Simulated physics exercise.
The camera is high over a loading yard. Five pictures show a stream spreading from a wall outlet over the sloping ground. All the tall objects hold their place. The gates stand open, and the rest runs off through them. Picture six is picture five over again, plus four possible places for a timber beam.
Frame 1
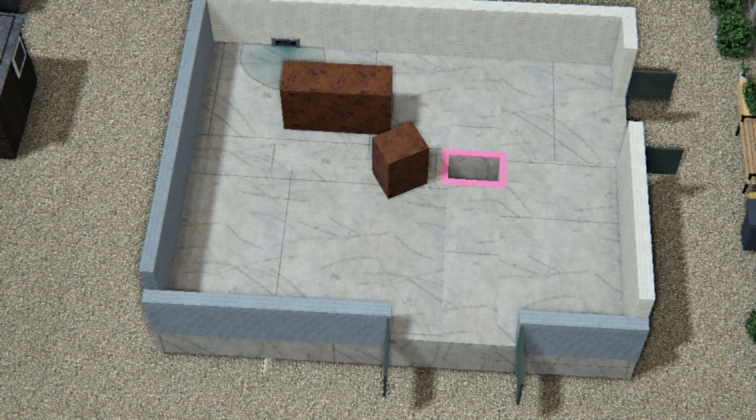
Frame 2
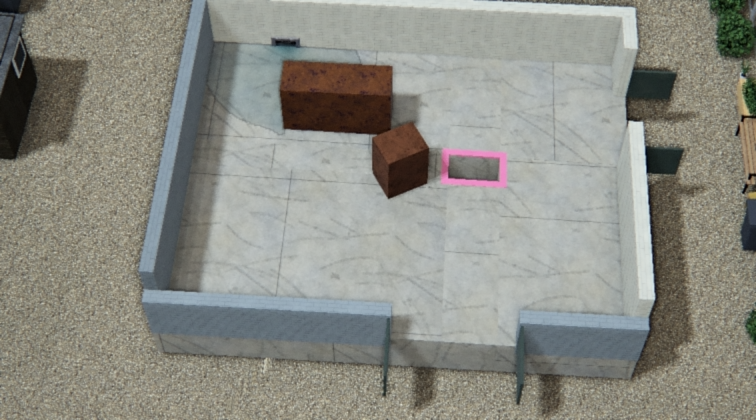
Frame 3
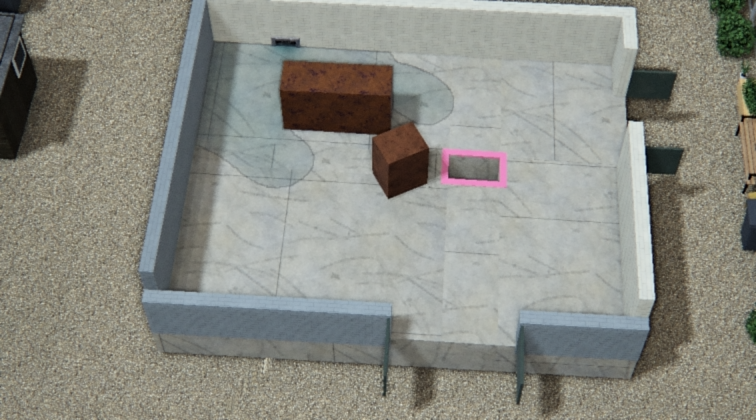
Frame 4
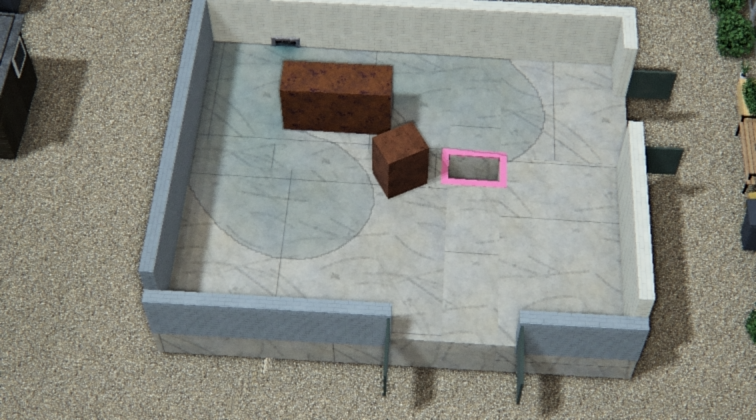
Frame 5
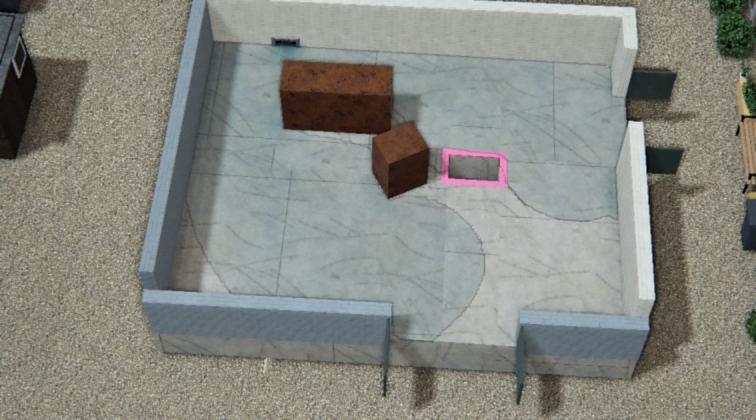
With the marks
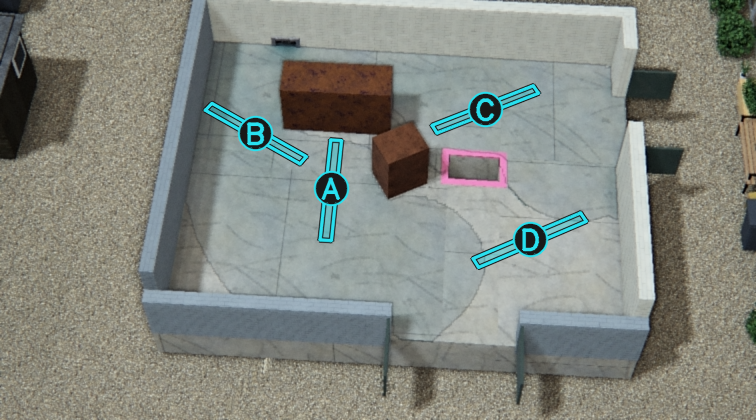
Water spread from the back wall of a walled yard, slipped around two rusty brown blocks on both sides, then covered most of the pale floor and reached the pink-edged drain.
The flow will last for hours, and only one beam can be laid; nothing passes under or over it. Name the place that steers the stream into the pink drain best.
B works best here.
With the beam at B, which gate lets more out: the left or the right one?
More leaves on the right.
On the marked copy, A from (325, 240) to (336, 140); B from (208, 106) to (303, 160); C from (434, 129) to (535, 89); D from (475, 262) to (583, 217).
If A is chosen, about 10 % of the stream goes into the pink drain, about 82 % out by the gates.
If B is chosen, about 16 % of the stream goes into the pink drain, about 76 % out by the gates.
If C is chosen, about 6 % of the stream goes into the pink drain, about 85 % out by the gates.
If D is chosen, about 9 % of the stream goes into the pink drain, about 86 % out by the gates.
